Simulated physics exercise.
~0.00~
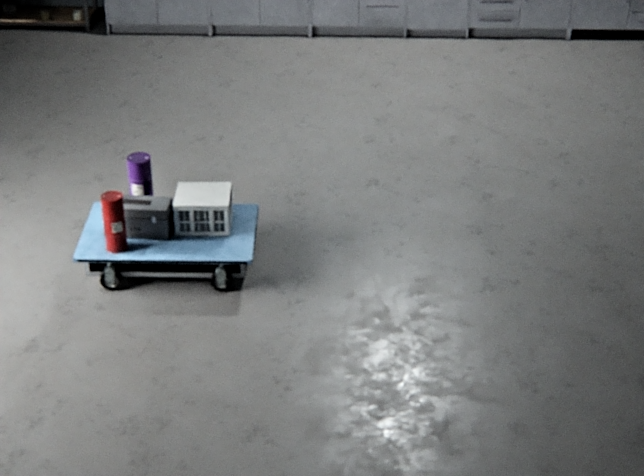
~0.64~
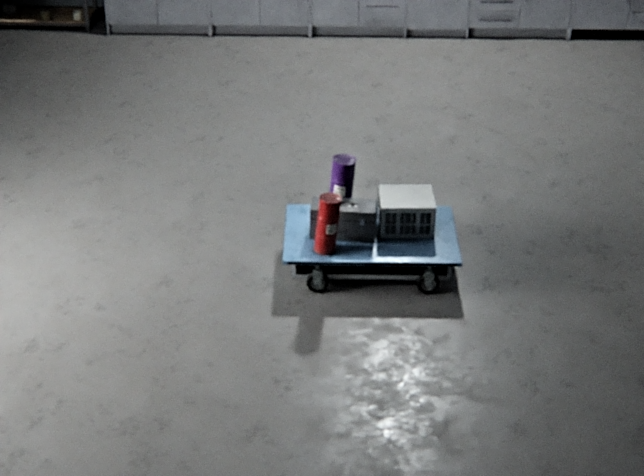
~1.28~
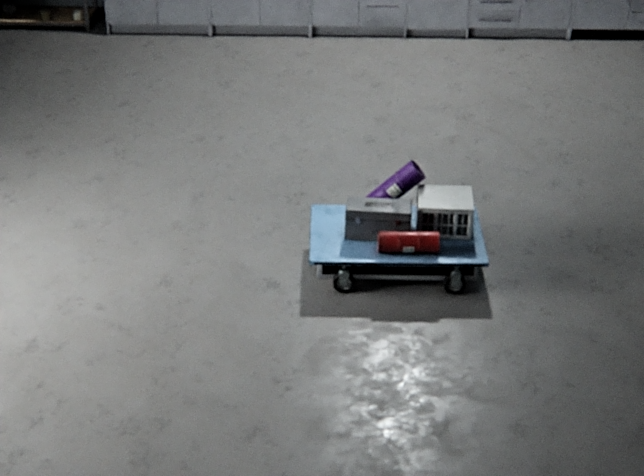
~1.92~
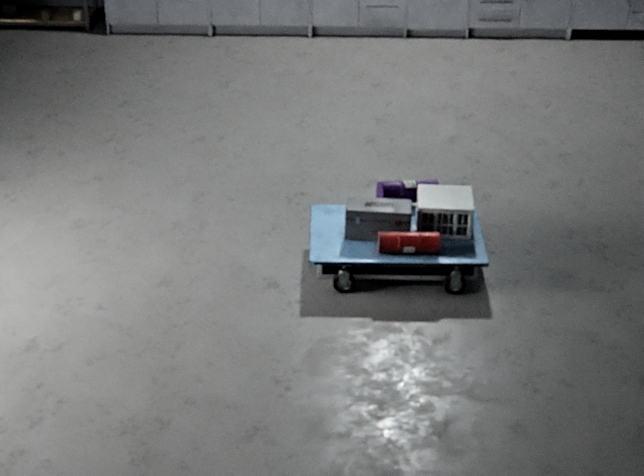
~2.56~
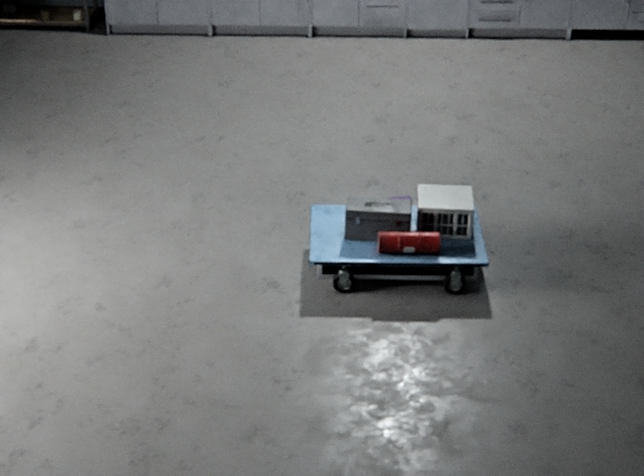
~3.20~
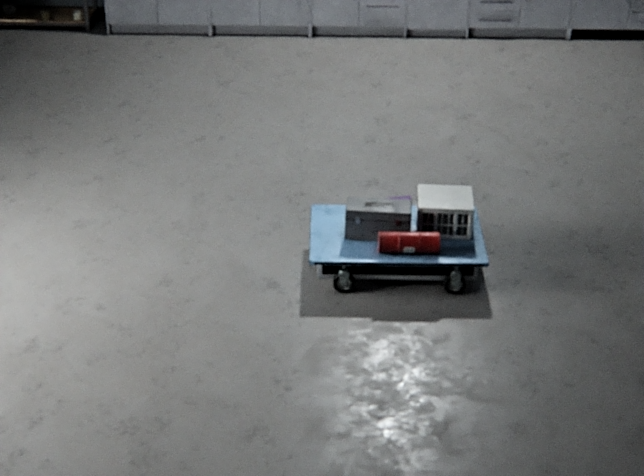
On a bare concrete floor, a blue flat cart carrying two canisters, a grey toolbox and a white crate rolled right and stopped; the red canister toppled onto the deck, while the purple one tipped over and dropped out of sight behind the toolbox.
